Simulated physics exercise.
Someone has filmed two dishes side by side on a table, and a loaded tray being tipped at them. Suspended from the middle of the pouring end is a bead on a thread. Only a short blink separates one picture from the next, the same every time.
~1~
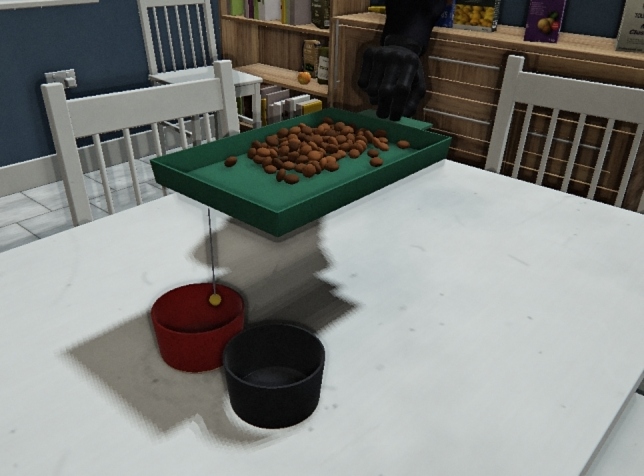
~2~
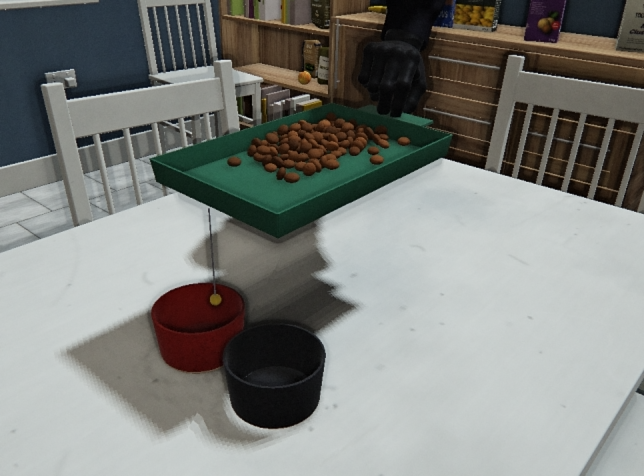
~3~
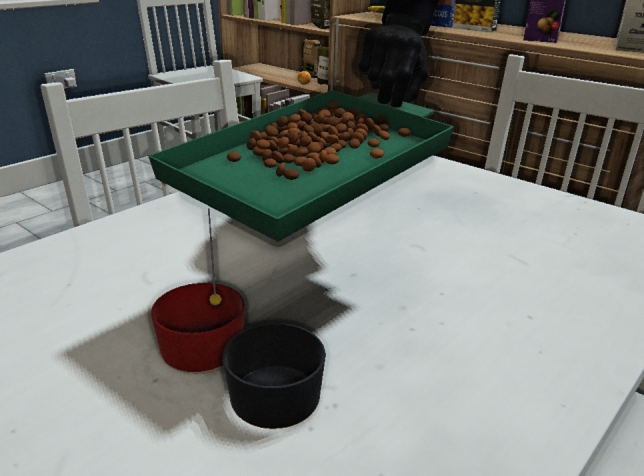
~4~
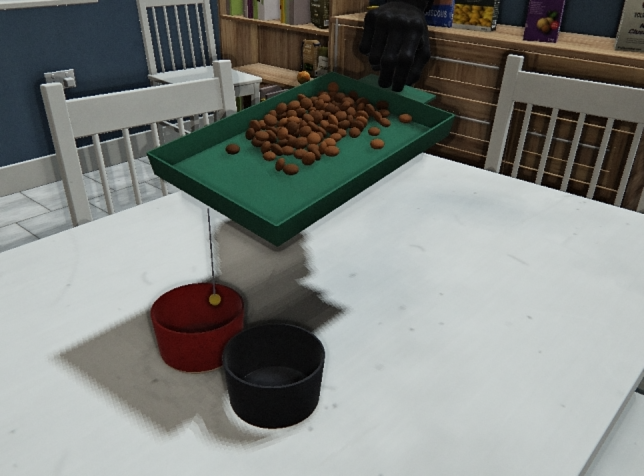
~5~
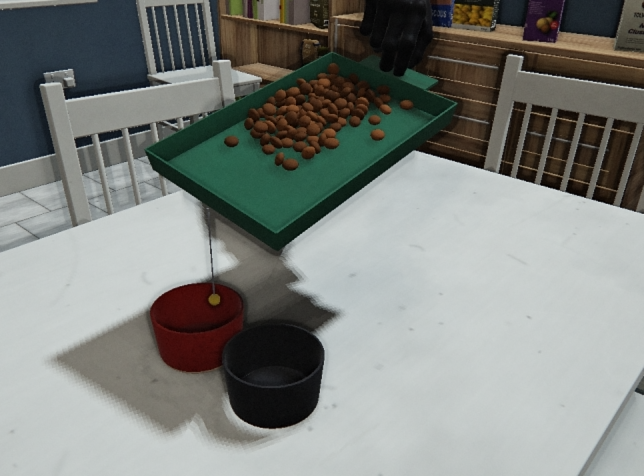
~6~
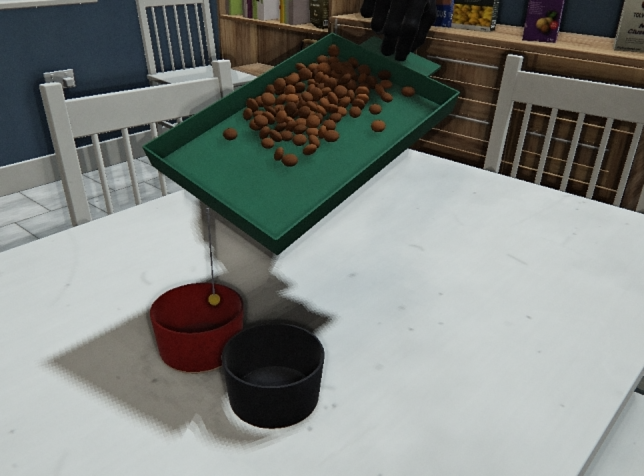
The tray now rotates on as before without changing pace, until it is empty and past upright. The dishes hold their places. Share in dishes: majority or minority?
Mostly kept.
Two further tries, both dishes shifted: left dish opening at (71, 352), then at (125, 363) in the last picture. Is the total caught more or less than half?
Try 1: A minority of it. Try 2: A minority of it.
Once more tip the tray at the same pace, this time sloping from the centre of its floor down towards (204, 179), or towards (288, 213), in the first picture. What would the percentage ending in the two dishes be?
Respectively 20 and 60 in a hundred.
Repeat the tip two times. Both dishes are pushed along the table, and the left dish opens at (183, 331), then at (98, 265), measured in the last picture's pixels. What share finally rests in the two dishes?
It would be roughly 50 per cent, followed by roughly 0 per cent.
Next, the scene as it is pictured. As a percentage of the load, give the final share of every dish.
Result - left dish: 0 %; right dish: 70 %.
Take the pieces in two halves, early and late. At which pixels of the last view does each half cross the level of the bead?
About (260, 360), and after that about (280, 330).
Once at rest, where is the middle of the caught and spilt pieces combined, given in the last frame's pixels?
Close to (273, 390), more or less.
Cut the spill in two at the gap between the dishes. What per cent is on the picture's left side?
Around 60 per cent, I reckon.
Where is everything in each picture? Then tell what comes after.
The first picture shows corners of the pouring end at (154, 159) and (277, 210), level; middle of the load at (316, 141), bits of dog kibble; left dish at (163, 345); right dish at (238, 397); bead on its thread at (215, 300).
The second picture shows corners of the pouring end at (154, 158) and (278, 212), level; middle of the load at (316, 138).
The third picture shows corners of the pouring end at (153, 156) and (277, 216), tipped barely, lowest at the right corner; middle of the load at (316, 130).
The fourth picture shows corners of the pouring end at (151, 152) and (277, 223), tipped a little, lowest at the right corner; middle of the load at (316, 118).
The fifth picture shows corners of the pouring end at (149, 149) and (276, 229), tipped clearly, lowest at the right corner; middle of the load at (315, 106).
The sixth picture shows corners of the pouring end at (147, 146) and (276, 236), tipped clearly, lowest at the right corner; middle of the load at (315, 95); left dish at (162, 344); right dish at (237, 397).
Soon, tray tipped steeply; nearly all on the tray; a small part in the air.
A while on, tray tipped past a quarter turn; about a quarter on the tray; about half in the right dish; about a quarter outside both; a small part in the air.
Towards the end, tray tipped past a quarter turn; most in the right dish; about a quarter outside both.
Finally, tray tipped past a quarter turn; most in the right dish; none in the left dish; about a quarter outside both.
